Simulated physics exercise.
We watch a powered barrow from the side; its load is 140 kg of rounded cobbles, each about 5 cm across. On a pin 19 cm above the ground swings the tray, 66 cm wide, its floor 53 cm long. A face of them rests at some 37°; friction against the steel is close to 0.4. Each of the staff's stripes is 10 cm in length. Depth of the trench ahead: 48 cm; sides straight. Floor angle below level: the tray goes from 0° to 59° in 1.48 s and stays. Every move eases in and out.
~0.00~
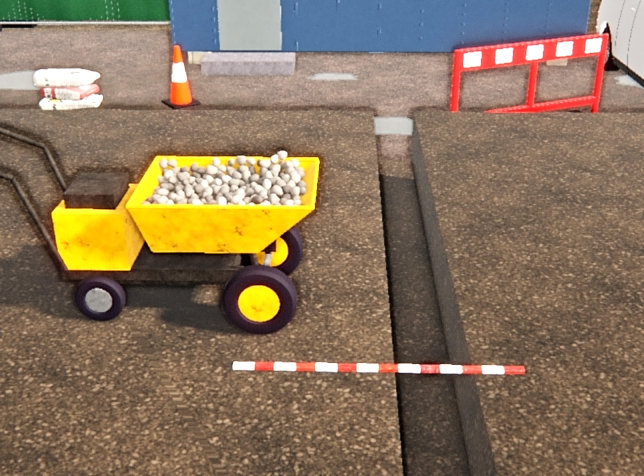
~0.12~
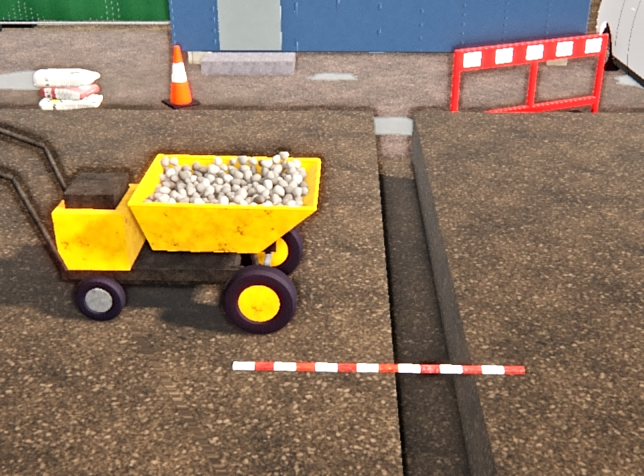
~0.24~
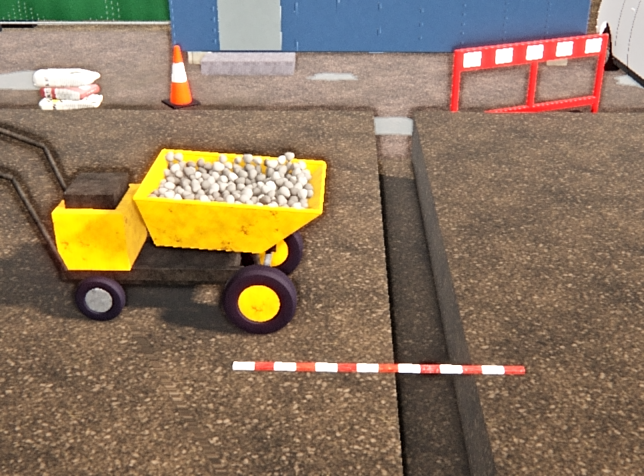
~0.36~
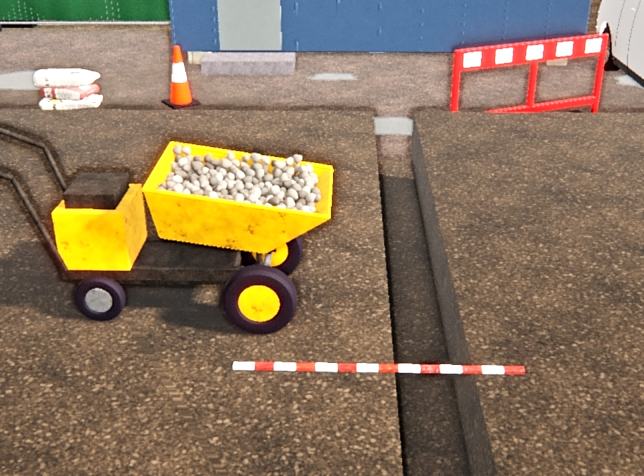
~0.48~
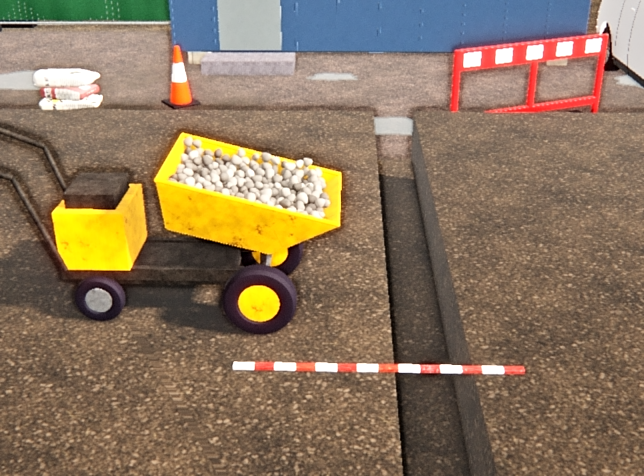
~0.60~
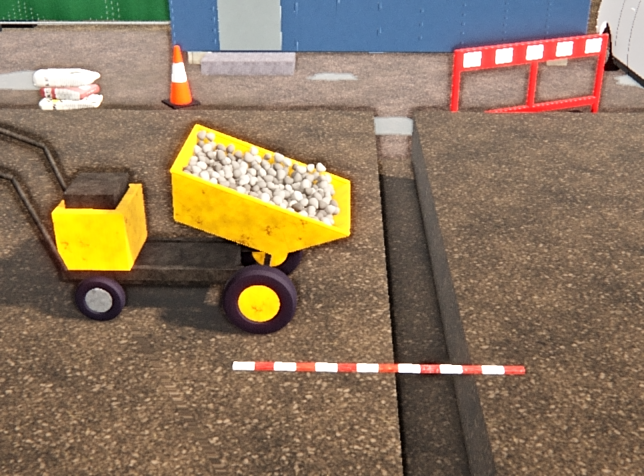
The yellow tray of a small barrow tilts down to the right, carrying pale rounded stones.
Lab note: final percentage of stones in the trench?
Approx. 99 %.
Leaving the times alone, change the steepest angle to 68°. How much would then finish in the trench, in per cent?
It would be near 100 per cent.
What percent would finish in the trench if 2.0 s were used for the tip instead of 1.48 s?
Trench share: Approx. 100%.
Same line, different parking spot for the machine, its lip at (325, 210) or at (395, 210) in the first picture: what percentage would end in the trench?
100 and 40 %.
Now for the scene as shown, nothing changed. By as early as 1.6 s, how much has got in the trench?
Some 30 per cent.
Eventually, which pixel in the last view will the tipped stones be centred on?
Their centre sits close to (421, 363).
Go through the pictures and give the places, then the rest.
The first frame shows lip at (313, 208), floor tilted 0°, highest stones at (269, 166).
The second frame shows lip at (315, 209), floor tilted 1°, highest stones at (248, 163); the stones move at 0.1 m/s on average.
In the third frame, the tray is at 4°, its lip at (321, 212); the top of the load is at (236, 159); the stones move at 0.3 m/s on average.
In the fourth frame, the tray is at 9°, its lip at (329, 218); the top of the load is at (193, 161); the stones move at 0.4 m/s on average.
In the fifth frame, the tray is at 15°, its lip at (339, 225); the top of the load is at (195, 154); the stones move at 0.5 m/s on average.
The sixth frame shows lip at (348, 234), floor tilted 21°, highest stones at (205, 147); the stones move at 0.5 m/s on average.
After 1.1 s the floor is at 50°; 100 % in the tray; the foremost stones are at (378, 242).
After 1.6 s the floor is at 59°; 66 % in the tray, 4 % short of the trench, 30 % in the trench; the foremost stones are at (446, 370).
After 1.9 s the floor is at 59°; 36 % in the tray, 3 % short of the trench, 61 % in the trench; the foremost stones are at (455, 386).
After 3.9 s the floor is at 59°; 0 % in the tray, 1 % short of the trench, 99 % in the trench; the foremost stones are at (453, 381).
